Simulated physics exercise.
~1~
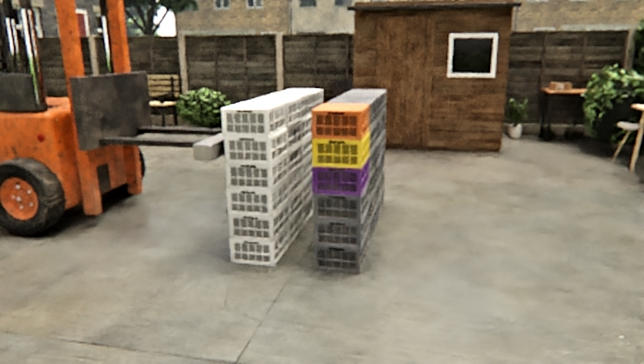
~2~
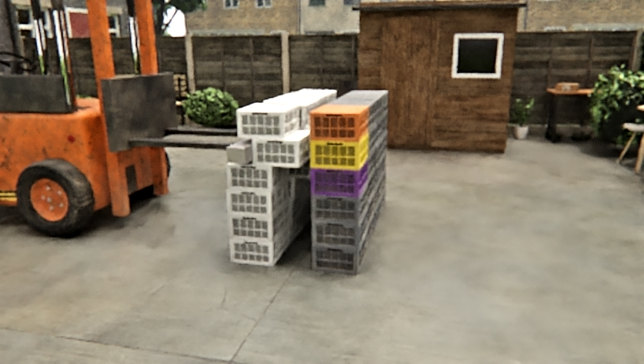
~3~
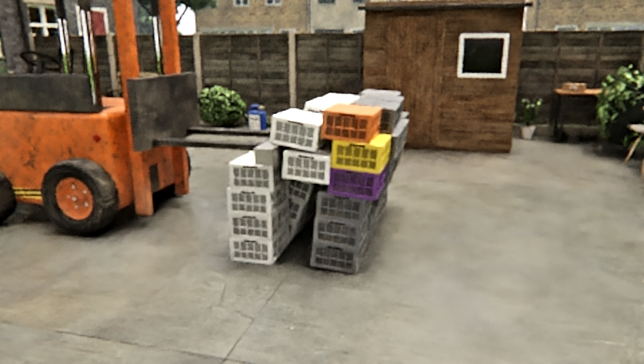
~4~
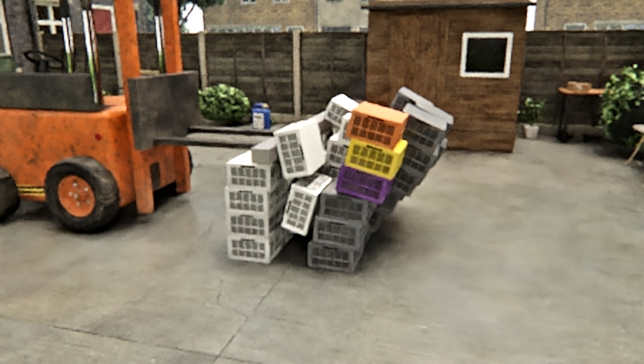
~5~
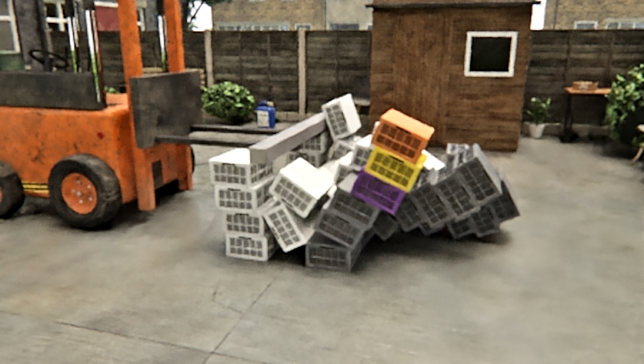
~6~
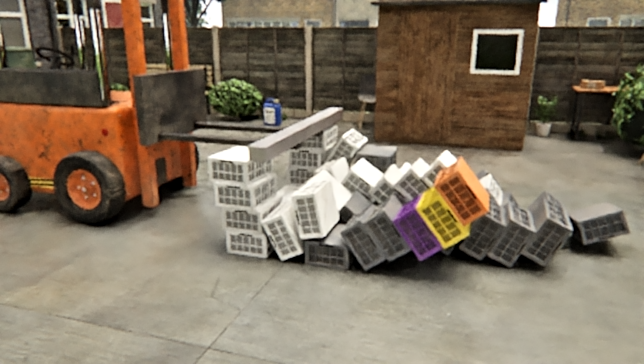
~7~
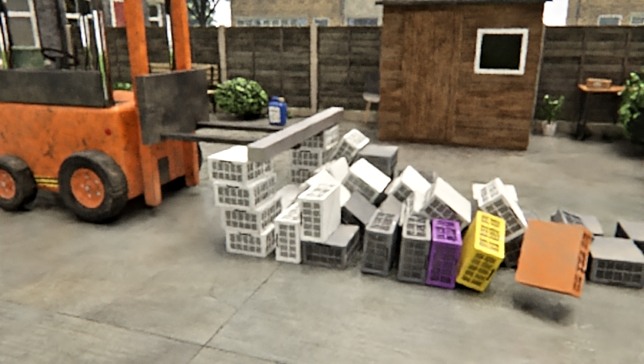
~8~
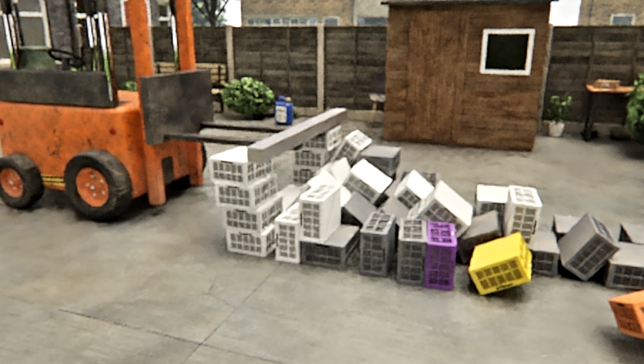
Orange forklift pushing a beam into white crates, toppling them into a grey stack that collapses rightward, scattering crates across the yard.
